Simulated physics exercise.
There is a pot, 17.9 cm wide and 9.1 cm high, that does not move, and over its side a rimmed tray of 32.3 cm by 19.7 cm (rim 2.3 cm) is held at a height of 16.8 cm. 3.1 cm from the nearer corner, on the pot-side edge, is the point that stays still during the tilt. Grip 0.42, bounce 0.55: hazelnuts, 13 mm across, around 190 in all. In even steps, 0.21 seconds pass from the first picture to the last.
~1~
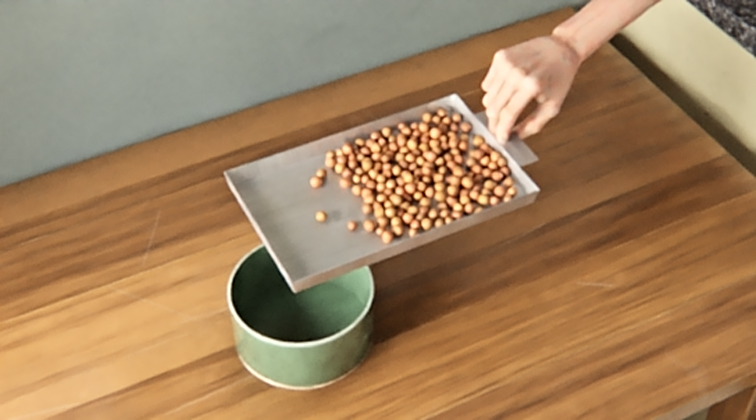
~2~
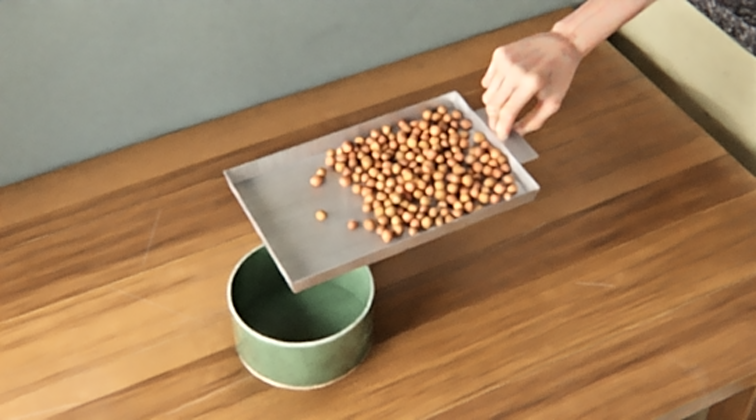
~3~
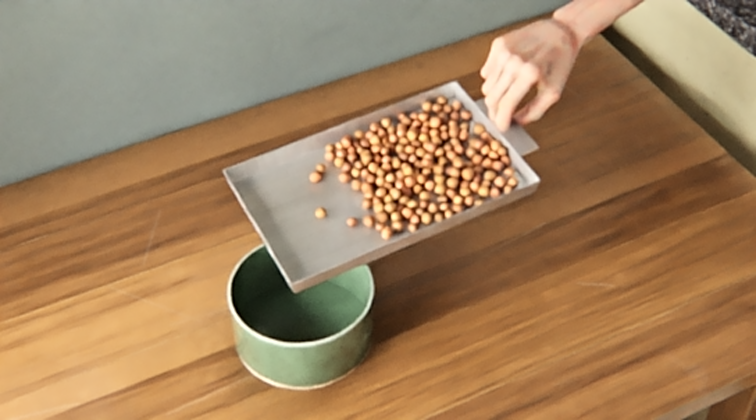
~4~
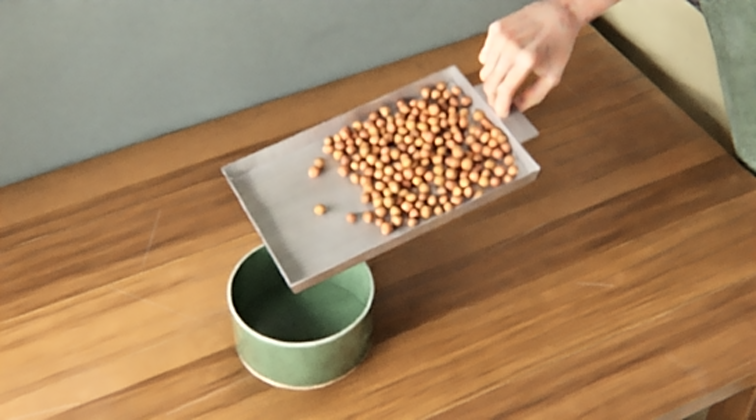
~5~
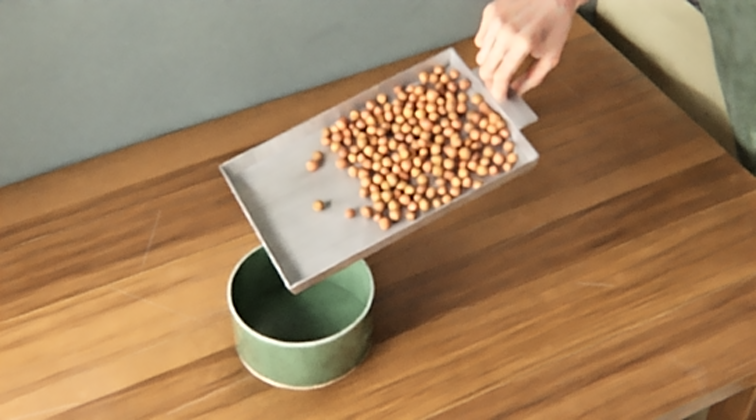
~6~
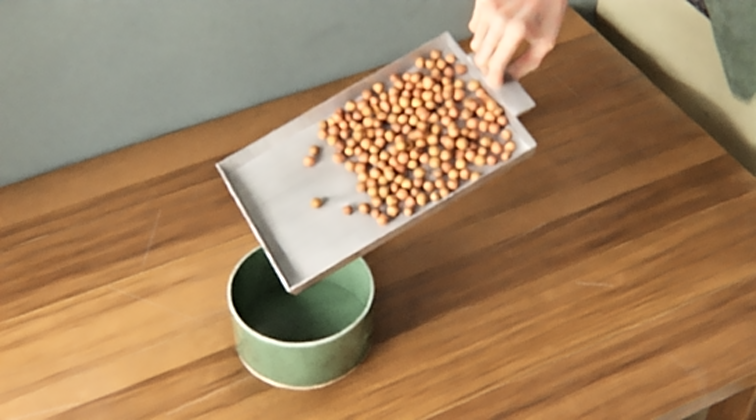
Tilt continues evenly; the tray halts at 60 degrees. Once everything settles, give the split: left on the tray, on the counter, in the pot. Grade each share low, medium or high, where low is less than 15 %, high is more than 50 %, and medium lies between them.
Shares - tray: Medium, counter: High, pot: Low.
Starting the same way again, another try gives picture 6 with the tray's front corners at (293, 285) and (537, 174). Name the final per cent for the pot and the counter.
Pot 0 % / counter 20 %.
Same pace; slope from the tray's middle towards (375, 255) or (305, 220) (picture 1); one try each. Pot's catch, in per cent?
About 0 and 0 per cent.
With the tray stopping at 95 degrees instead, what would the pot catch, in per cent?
About 0 in a hundred would end up in the pot.
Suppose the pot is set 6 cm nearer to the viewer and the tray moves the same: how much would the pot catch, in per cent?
10 per cent.
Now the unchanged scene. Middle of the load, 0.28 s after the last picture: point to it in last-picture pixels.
At that moment the load's centre is around (337, 172).
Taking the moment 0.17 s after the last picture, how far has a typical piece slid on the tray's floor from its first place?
Around 3 centimetres.
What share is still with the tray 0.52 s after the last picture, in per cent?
It works out to near 45 per cent of the load.
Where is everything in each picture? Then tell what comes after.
Tray tilt 0 degrees, front corners at (294, 279) and (535, 189); middle of the pieces at (420, 174); pot at (301, 287), in the first picture.
Tray tilt 1 degrees, front corners at (294, 279) and (535, 186); middle of the pieces at (420, 172), in the second picture.
Tray tilt 4 degrees, front corners at (293, 280) and (535, 179), lowest corner left front; middle of the pieces at (420, 166), in the third picture.
Tray tilt 8 degrees, front corners at (292, 282) and (535, 167), lowest corner left front; middle of the pieces at (419, 156), in the fourth picture.
Tray tilt 14 degrees, front corners at (291, 284) and (534, 155), lowest corner left front; middle of the pieces at (417, 145), in the fifth picture.
Tray tilt 19 degrees, front corners at (290, 286) and (532, 144), lowest corner left front; middle of the pieces at (414, 136); pot at (301, 287), in the sixth picture.
Then, 0.17 s after the last picture, tilt 41 degrees; the tray holds 100 %, the pot 0 %.
Then, 0.28 s after the last picture, tilt 55 degrees; the tray holds 100 %, the pot 0 %.
Then, 0.52 s after the last picture, tilt 60 degrees; the tray holds 45 %, the pot 0 %.
In the end, tray 35 %, counter 65 %, pot 0 %.
